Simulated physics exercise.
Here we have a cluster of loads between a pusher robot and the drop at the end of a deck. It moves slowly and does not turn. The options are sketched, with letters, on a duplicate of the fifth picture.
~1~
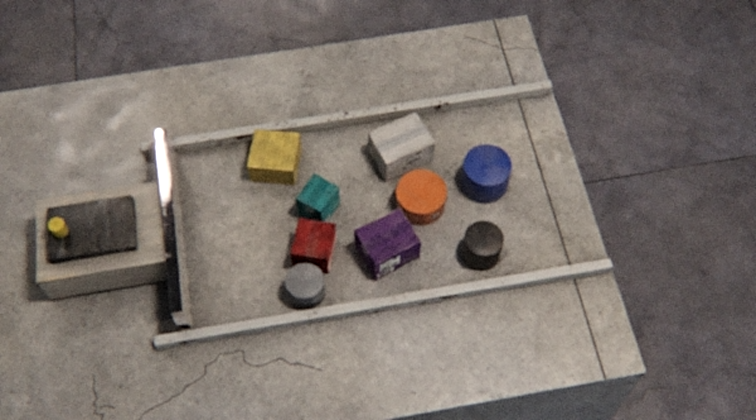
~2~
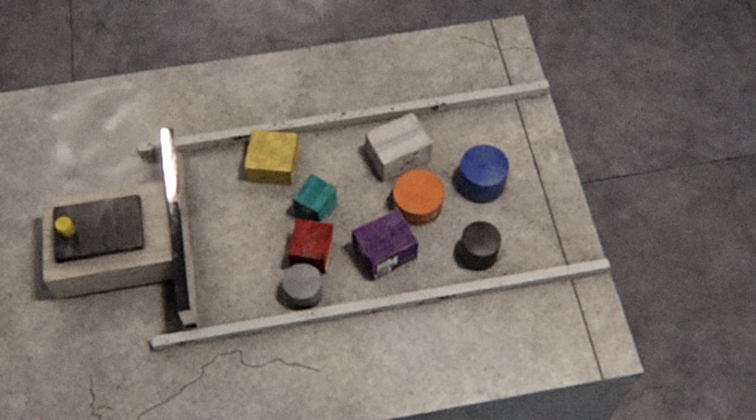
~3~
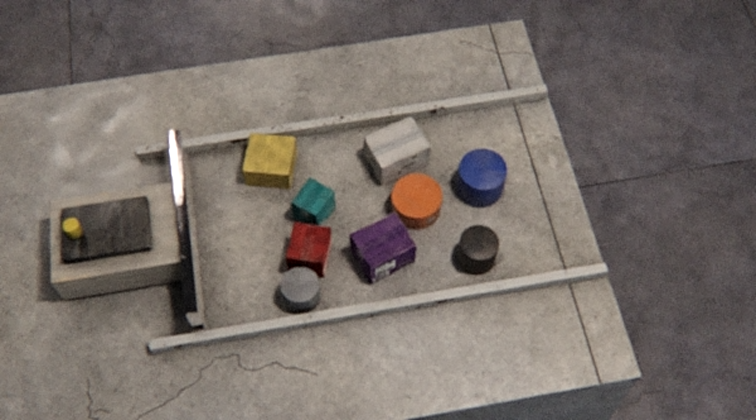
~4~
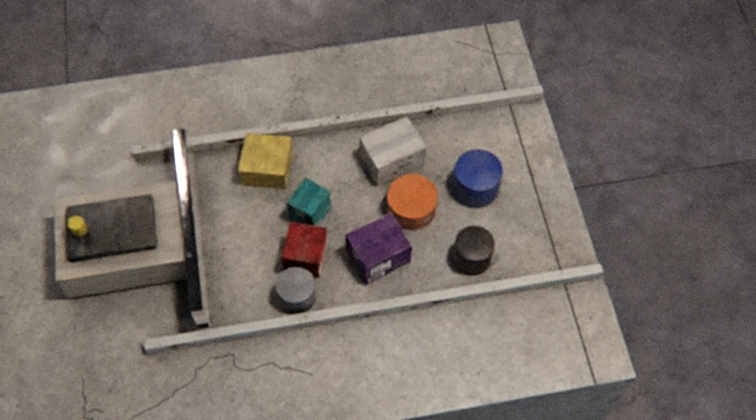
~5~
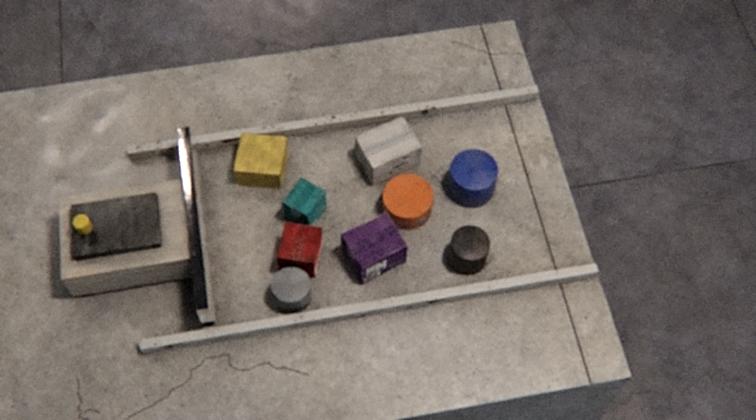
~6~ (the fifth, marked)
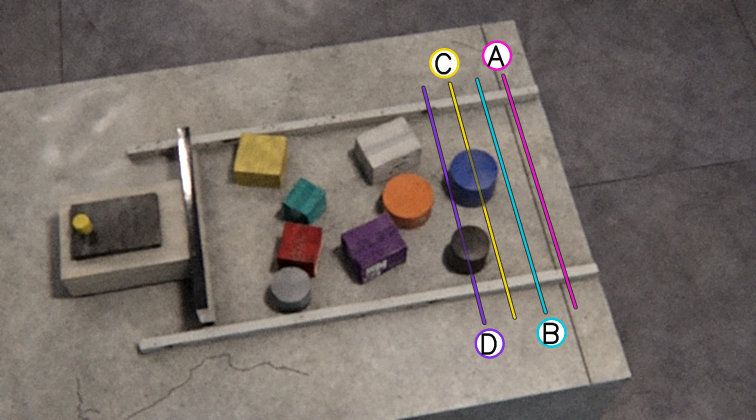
Wheeled or boxy pusher machine with an upright blade creeping right across a concrete deck toward scattered, unmoving coloured boxes and canisters.
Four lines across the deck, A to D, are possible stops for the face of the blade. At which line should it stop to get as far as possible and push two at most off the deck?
The farthest such stop is C.
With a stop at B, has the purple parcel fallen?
Yes.
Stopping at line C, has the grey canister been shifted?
Yes.
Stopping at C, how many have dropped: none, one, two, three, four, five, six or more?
Two.
On the marked copy, A at (537, 183); B at (509, 188); C at (480, 193); D at (452, 197).
With C. Early on, robot (229, 208); grey canister (337, 283); yellow crate (317, 147).
Further on, robot (333, 191); black canister (525, 241); blue canister (506, 180).
At the end, robot (414, 179); black canister over the edge; blue canister over the edge; two fallen.
As for the rest, A drops five; B drops four; D is within the limit but short.
